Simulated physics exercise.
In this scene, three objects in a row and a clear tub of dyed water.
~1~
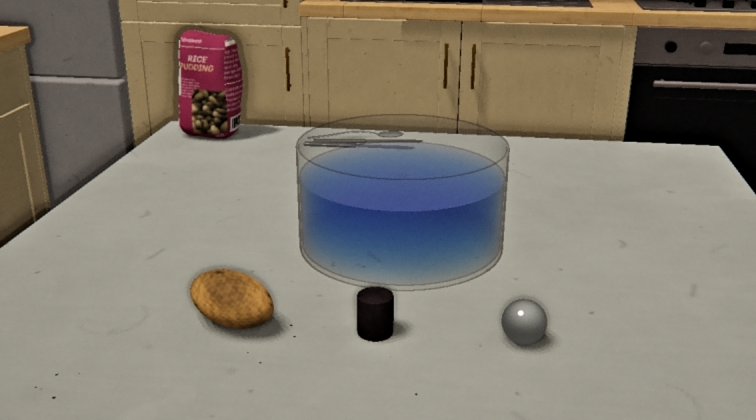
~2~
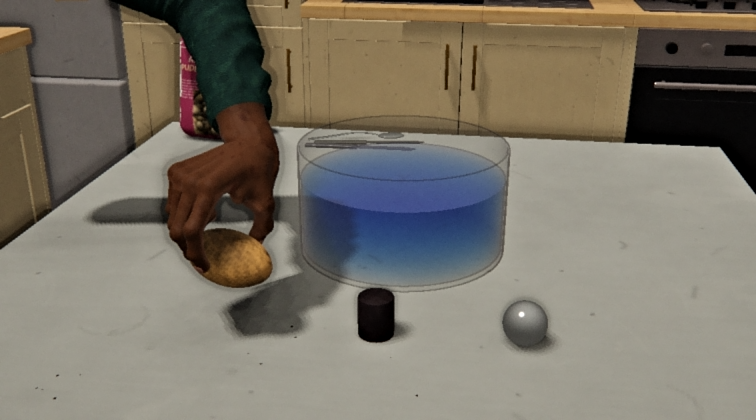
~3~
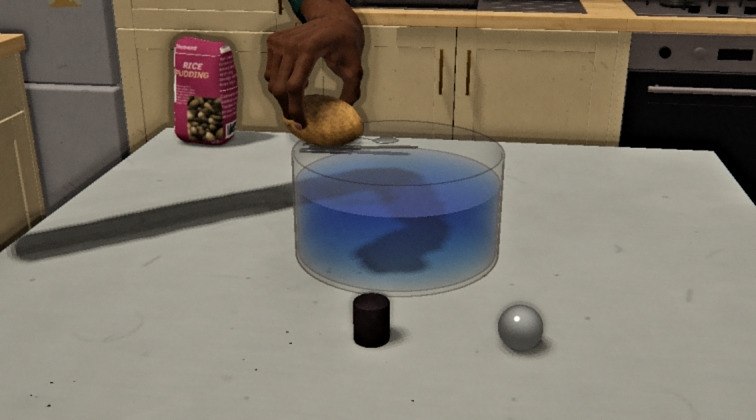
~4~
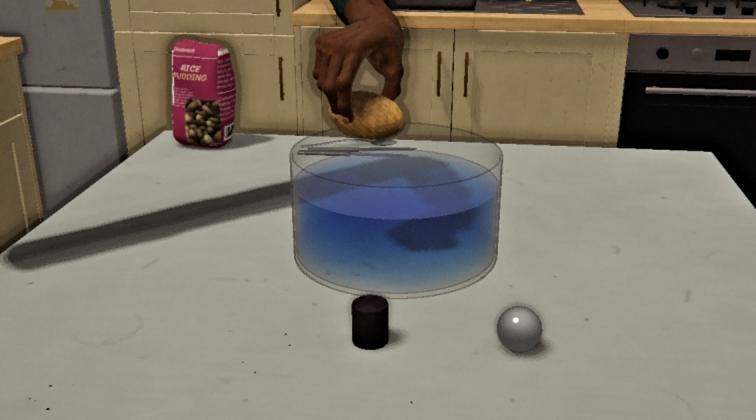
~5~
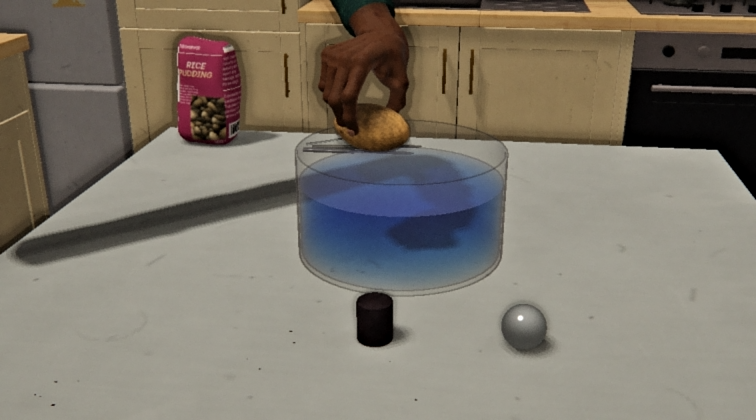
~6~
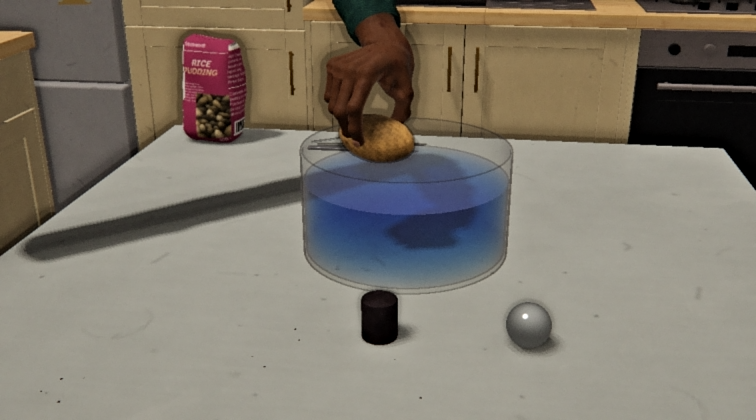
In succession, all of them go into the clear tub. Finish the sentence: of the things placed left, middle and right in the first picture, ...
... The left one rests on the bottom, the middle one rests on the bottom, the right one rests on the bottom.
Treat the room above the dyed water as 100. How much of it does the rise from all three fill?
It comes to around 14 per cent.
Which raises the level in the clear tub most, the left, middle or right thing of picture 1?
I'd name the left-hand piece.
Soon after, the potato goes to the bottom.
Later, the iron weight goes to the bottom.
In the end, the steel ball goes to the bottom; afloat, none of them.
